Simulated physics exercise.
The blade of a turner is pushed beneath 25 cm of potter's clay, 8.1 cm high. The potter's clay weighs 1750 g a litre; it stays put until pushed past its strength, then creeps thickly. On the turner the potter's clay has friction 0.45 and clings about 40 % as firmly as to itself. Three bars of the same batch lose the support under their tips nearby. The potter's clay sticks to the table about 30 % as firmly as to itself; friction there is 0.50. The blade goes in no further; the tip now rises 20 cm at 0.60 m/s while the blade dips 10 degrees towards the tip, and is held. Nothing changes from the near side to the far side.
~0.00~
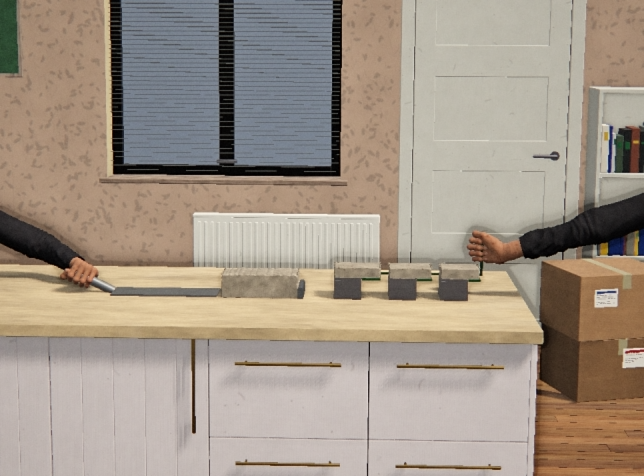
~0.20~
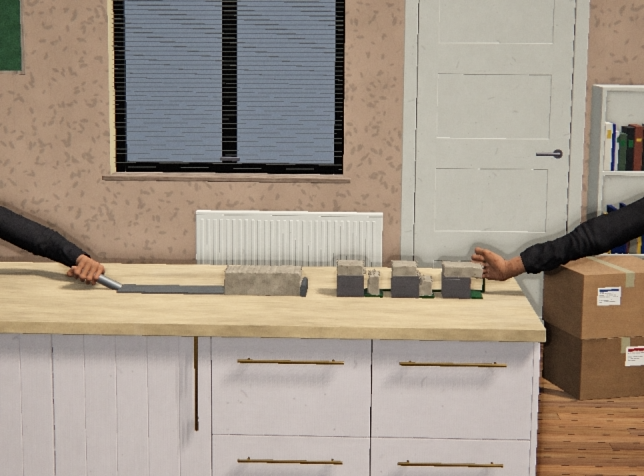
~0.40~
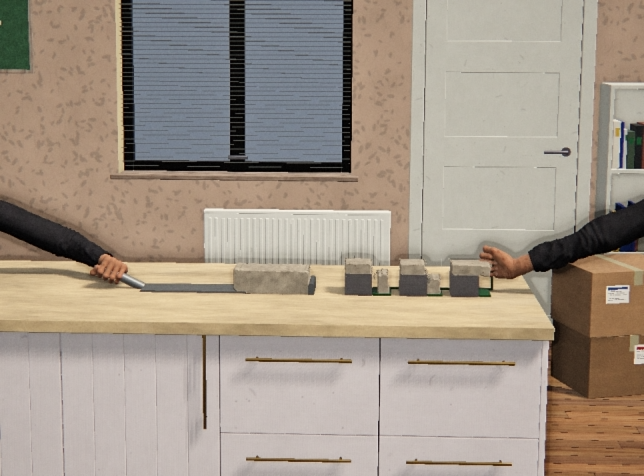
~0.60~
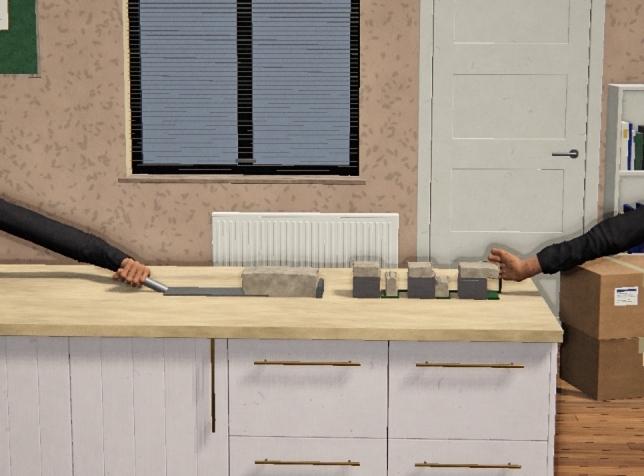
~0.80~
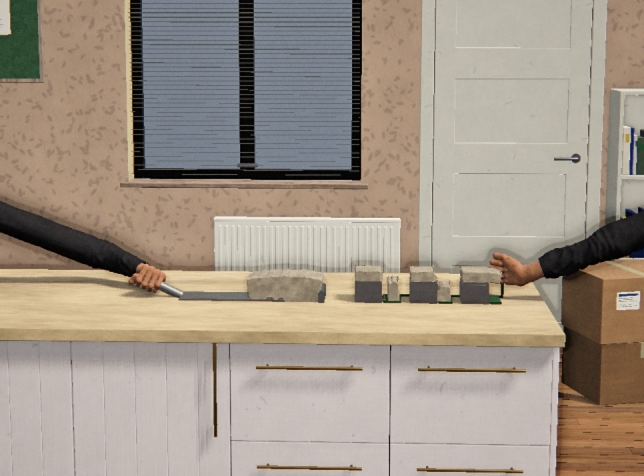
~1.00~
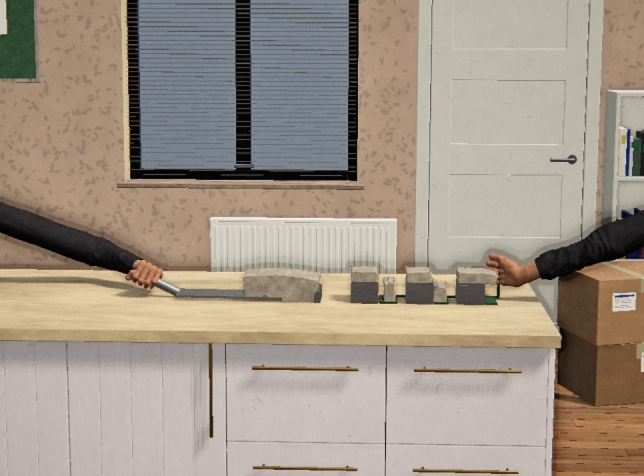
Two dark-sleeved arms reach in from either side over a pale wooden counter, seen from the front in a room with a window, radiator and white door. The left hand holds a grey blade against a grey-brown clay slab, while three similar bars rest on dark blocks at right. The right hand lowers a thin support and grey ends sag between the blocks, the blade slides rightward beneath the slightly humping slab, and the camera drifts slightly.
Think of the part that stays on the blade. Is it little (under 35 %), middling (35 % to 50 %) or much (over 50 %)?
It comes out middling: 35 % to 50 %.
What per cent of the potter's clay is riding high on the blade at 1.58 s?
Near 45 %.
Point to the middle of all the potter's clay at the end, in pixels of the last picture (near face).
At about (277, 262).
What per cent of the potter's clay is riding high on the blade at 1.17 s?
Some 40 per cent.
By 1.17 s, the tip is 11 cm up.
By 1.38 s, the tip is 20 cm up and 43 % is riding high on the blade.
By 1.58 s, the tip is 20 cm up and 43 % is riding high on the blade.
By 1.79 s, the tip is 20 cm up and 43 % is riding high on the blade.
By 2.00 s, at the end, the tip is 20 cm up and 43 % is riding high on the blade.
